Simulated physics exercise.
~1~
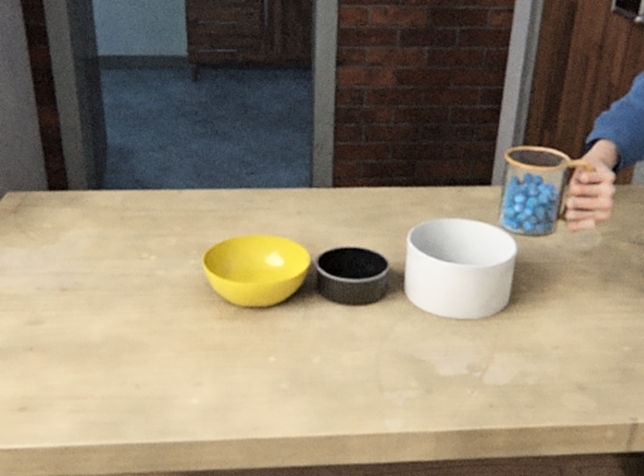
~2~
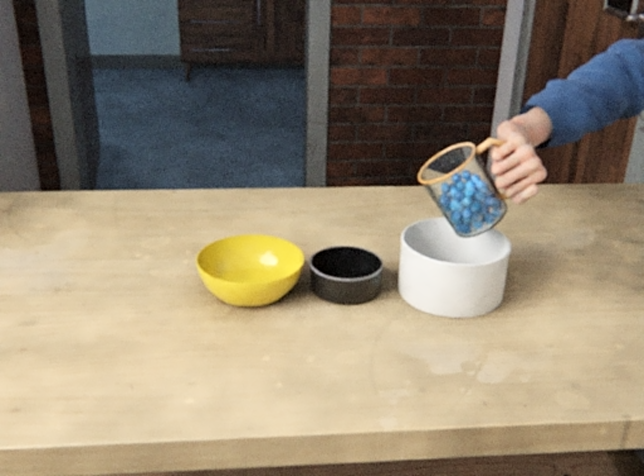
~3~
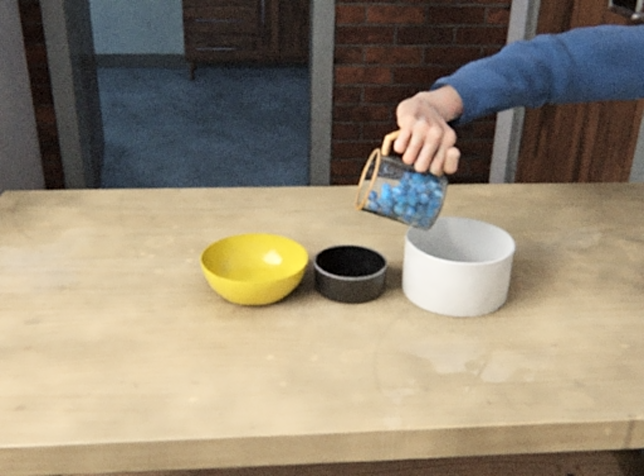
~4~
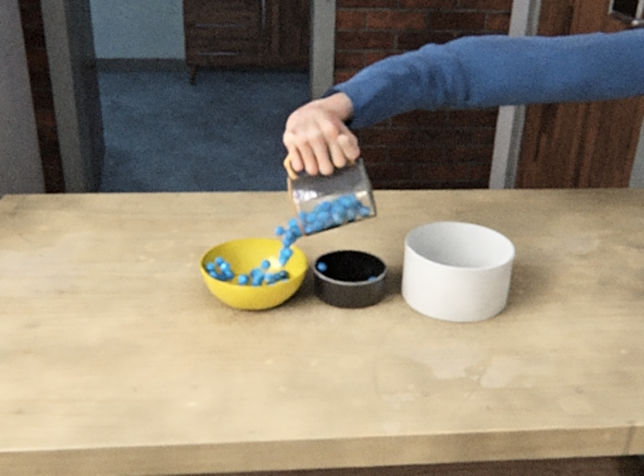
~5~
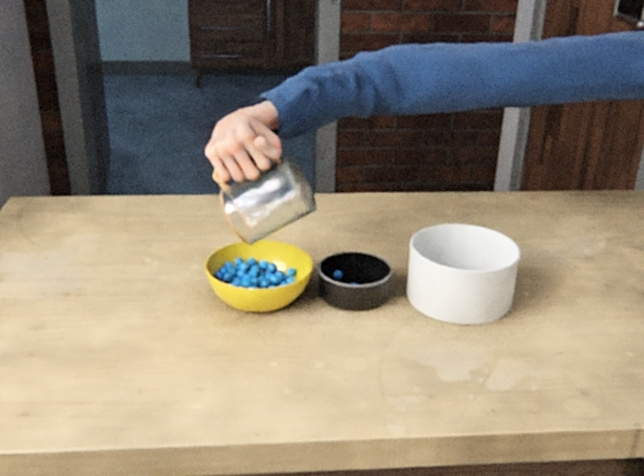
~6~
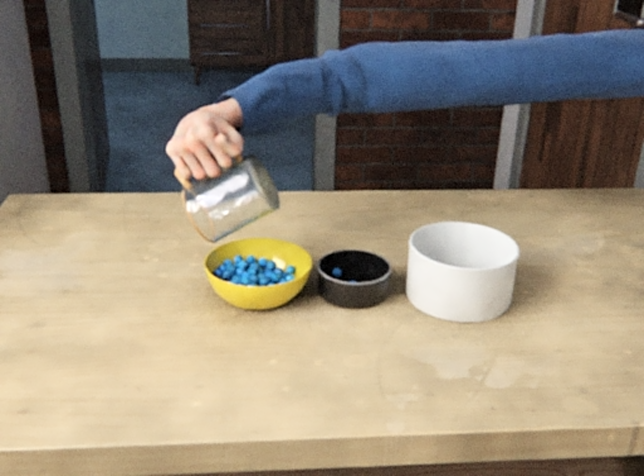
Hand carrying a glass cup leftward over a table, pouring blue pebbles mostly into a yellow bowl, a few landing in the black dish.
